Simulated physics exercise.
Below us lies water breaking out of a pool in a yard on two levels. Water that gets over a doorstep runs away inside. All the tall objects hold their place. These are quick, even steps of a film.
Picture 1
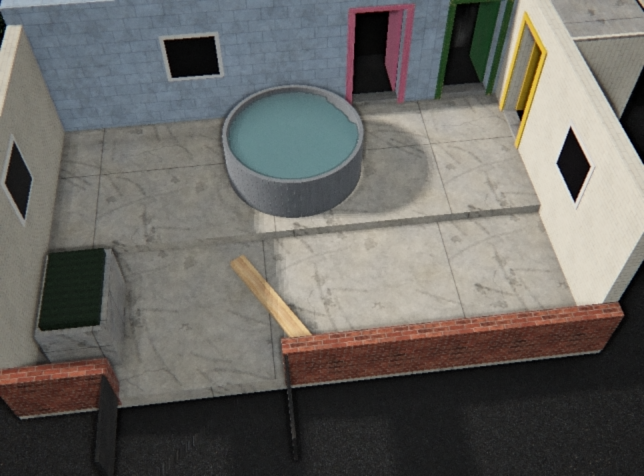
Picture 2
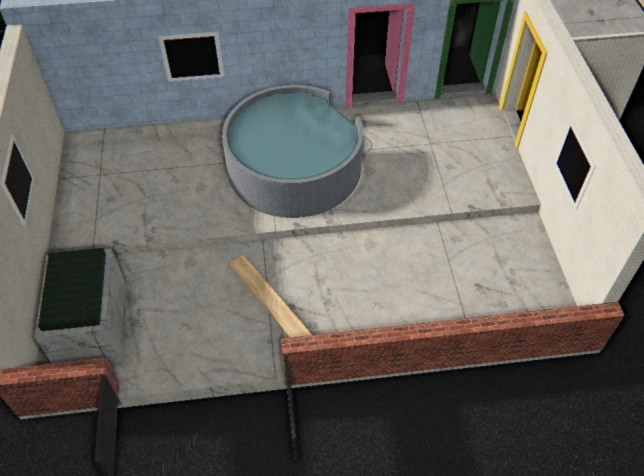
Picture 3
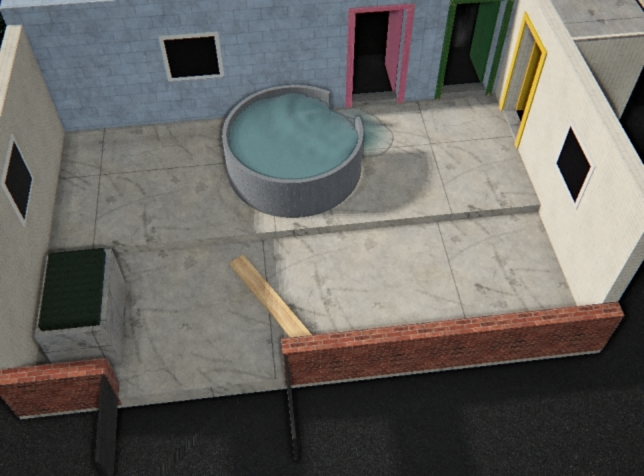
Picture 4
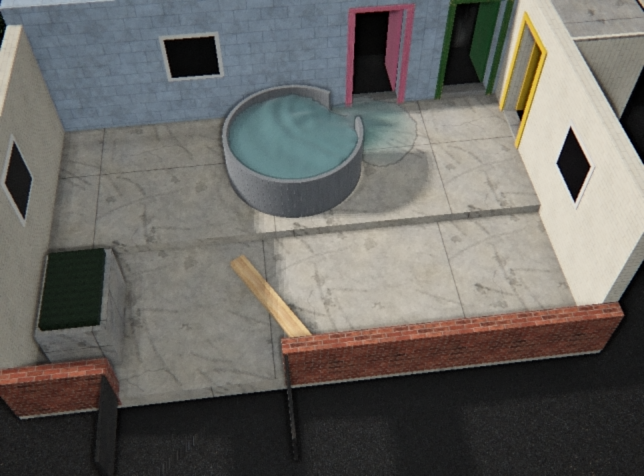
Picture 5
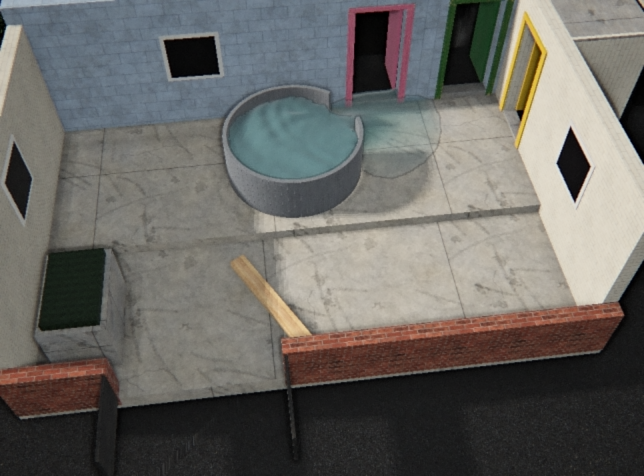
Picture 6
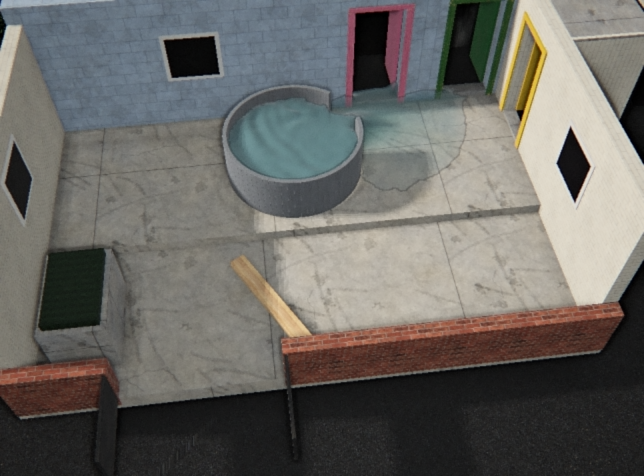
In the video, a round grey tank of water stands whole in a walled yard, then a gap opens on its right side and water pours out, spreading rightward in a thin sheet across the upper paved level.
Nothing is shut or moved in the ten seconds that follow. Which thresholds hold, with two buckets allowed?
In the end: The pink door lets in a lot; the yellow door lets in a lot; the green door lets in a lot.
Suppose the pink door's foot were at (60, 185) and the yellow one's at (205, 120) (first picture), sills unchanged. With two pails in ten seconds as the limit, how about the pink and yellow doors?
Then: Pink keeps below it, yellow lets less in.
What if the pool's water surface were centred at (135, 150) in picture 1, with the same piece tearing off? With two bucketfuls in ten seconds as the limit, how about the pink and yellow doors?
Then: Pink door lets less in; yellow door is over.
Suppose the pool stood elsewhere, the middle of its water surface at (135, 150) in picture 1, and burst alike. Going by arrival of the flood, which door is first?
First comes the door marked pink.
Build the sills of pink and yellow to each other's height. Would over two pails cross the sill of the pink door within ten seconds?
My reading: Pink passes that mark.
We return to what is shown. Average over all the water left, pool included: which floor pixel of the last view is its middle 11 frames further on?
I would point to (338, 154).
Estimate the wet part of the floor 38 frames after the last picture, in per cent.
Near 45 in a hundred.
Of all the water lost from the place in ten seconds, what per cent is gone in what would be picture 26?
Near 60 in a hundred.
A moment on, water covers 20 % of the floor; the pink door far over two buckets in, the yellow door under two buckets in, the green door under two buckets in.
Next, water covers 20 % of the floor; the pink door far over two buckets in, the yellow door far over two buckets in, the green door under two buckets in.
Then, water covers 30 % of the floor; the pink door far over two buckets in, the yellow door far over two buckets in, the green door over two buckets in.
Later, water covers 45 % of the floor; the pink door far over two buckets in, the yellow door far over two buckets in, the green door far over two buckets in.
In the end, water covers 60 % of the floor; the pink door far over two buckets in, the yellow door far over two buckets in, the green door far over two buckets in.
